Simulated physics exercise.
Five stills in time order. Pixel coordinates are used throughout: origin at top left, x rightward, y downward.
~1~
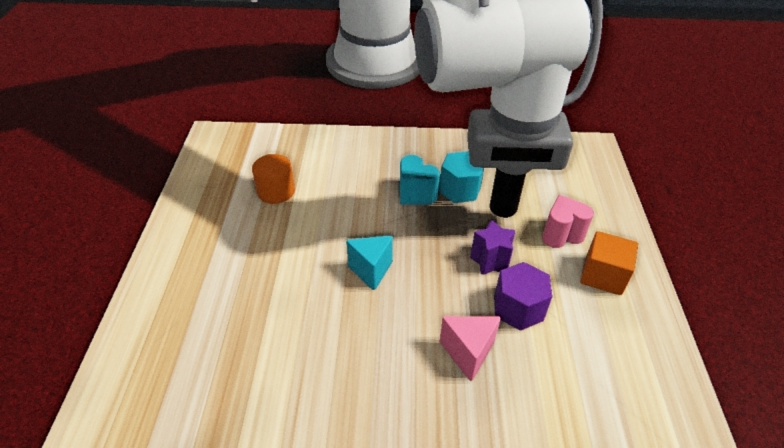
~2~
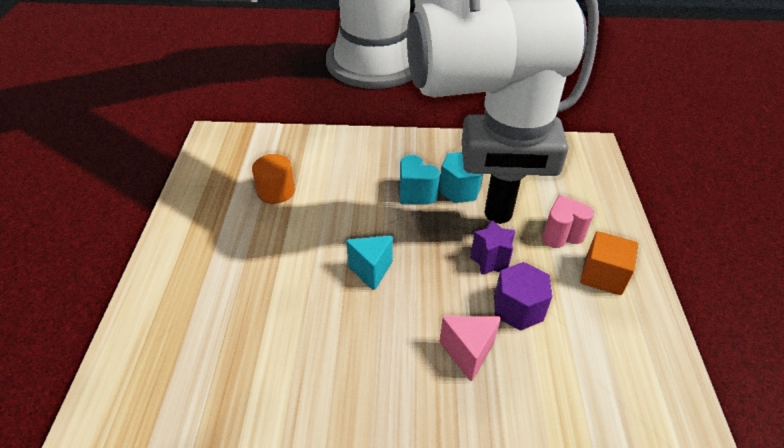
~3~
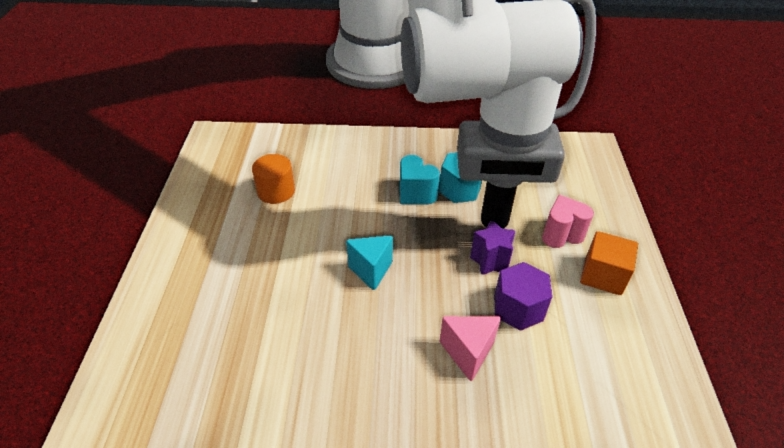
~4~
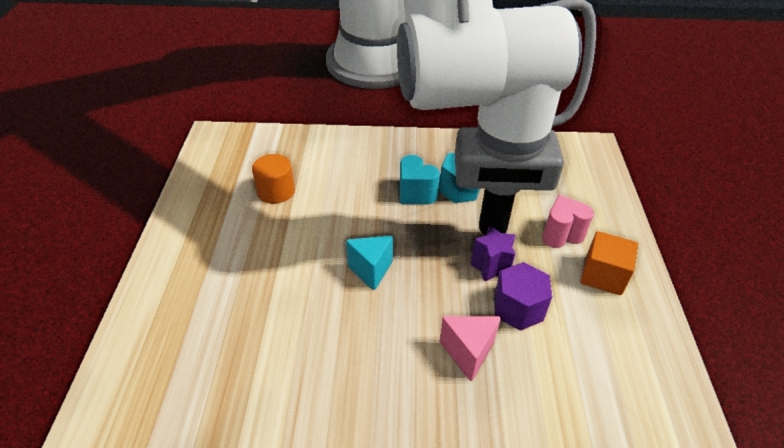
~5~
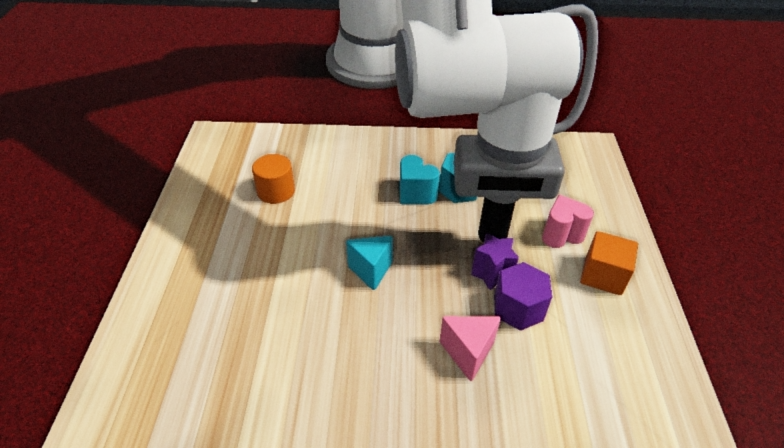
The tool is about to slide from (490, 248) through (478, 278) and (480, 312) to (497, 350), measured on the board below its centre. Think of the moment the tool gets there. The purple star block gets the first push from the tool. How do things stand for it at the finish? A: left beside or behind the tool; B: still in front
That would be B.
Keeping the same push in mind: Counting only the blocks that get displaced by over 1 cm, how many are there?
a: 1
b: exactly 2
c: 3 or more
That would be c.
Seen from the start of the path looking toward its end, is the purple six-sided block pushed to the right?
I expect not.
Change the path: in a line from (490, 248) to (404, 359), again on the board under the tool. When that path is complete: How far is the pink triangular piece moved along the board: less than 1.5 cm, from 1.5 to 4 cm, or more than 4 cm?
If I had to pick, the pink triangular piece travels less than 1.5 cm here.
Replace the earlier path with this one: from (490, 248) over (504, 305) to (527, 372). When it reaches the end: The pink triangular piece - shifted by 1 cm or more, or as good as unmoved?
It leaves its spot.
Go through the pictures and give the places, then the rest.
Lower end of the tool at (503, 209), tops of blocks, pink triangular piece at (473, 329), purple star block at (496, 235), purple six-sided block at (526, 283), pink heart block at (570, 209), in the first picture.
Tool at (498, 215), blocks as before, in the second picture.
Tool at (494, 222), blocks as before, in the third picture.
Tool at (493, 229), purple star block at (497, 241), in the fourth picture.
Tool at (492, 237), pink triangular piece at (473, 329), purple star block at (498, 248), purple six-sided block at (526, 283), pink heart block at (570, 209), in the fifth picture.
What follows on the original path. One third of the way, tool at (480, 267); purple star block at (493, 278), turned 30° anticlockwise; purple six-sided block at (535, 298), turned 20° anticlockwise.
Two thirds of the way, tool at (483, 302); pink triangular piece at (473, 337), turned 20° clockwise; purple star block at (505, 313), turned 40° anticlockwise; purple six-sided block at (556, 318), turned 55° anticlockwise.
At the end, tool at (500, 339); pink triangular piece at (473, 346), turned 60° clockwise; purple star block at (526, 353), turned 45° anticlockwise; purple six-sided block at (566, 323), turned 75° anticlockwise; pink heart block not moved.
